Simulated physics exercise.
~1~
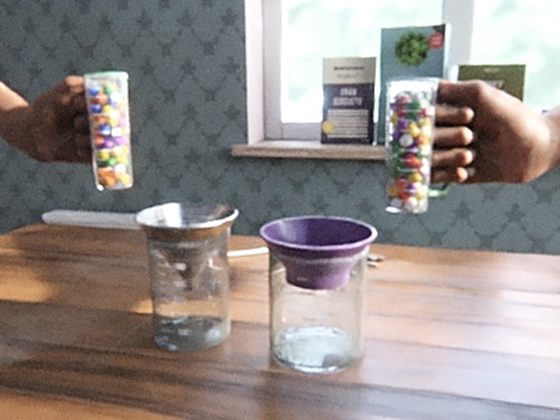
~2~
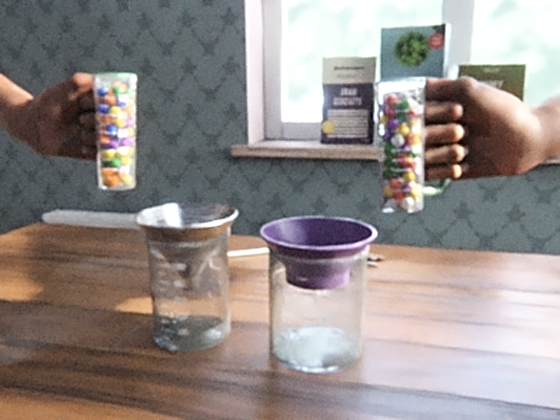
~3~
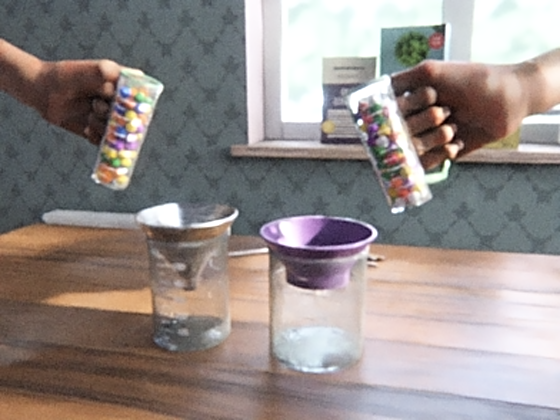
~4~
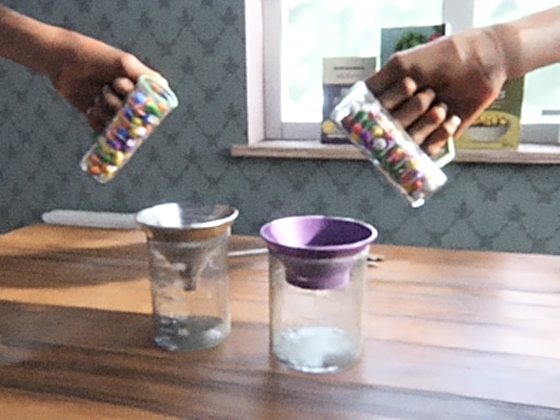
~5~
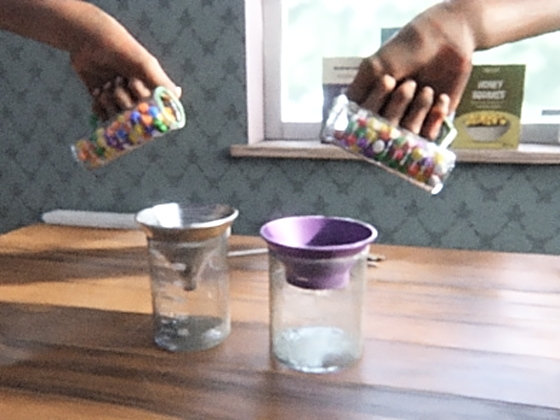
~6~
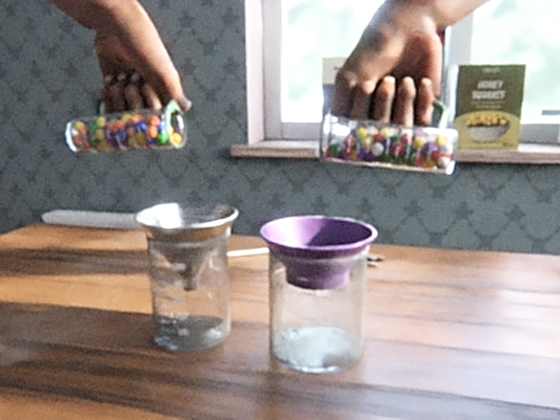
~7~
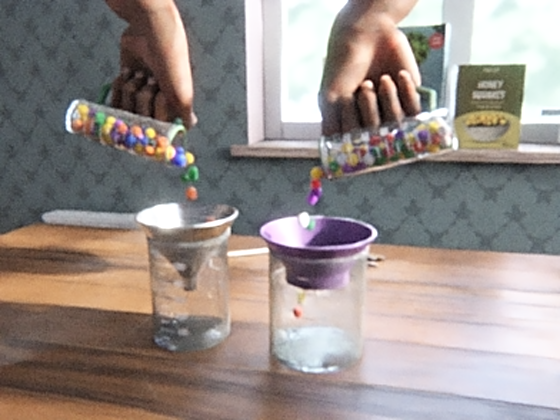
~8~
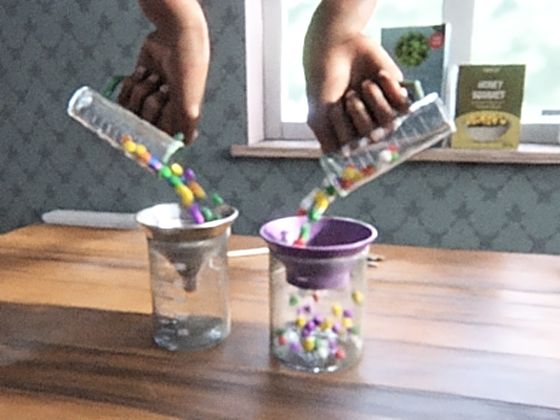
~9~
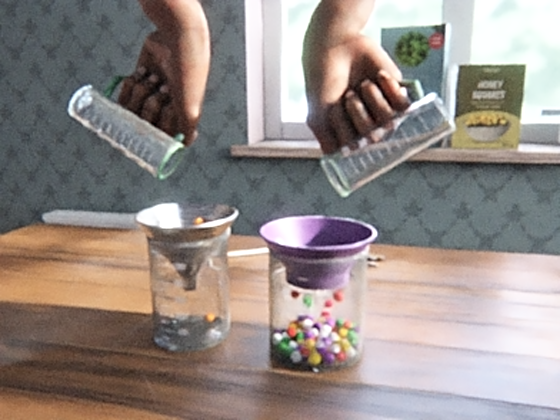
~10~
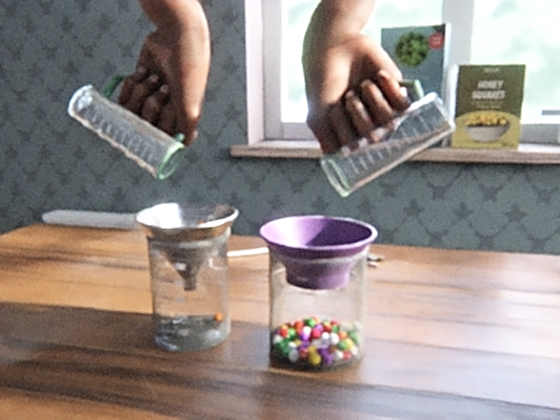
We see two hands tip clear cups of colorful candies over a silver funnel and a purple funnel set in glass jars; the right jar collects its whole cupful, while the left funnel clogs, letting only a few pieces drop into its jar.
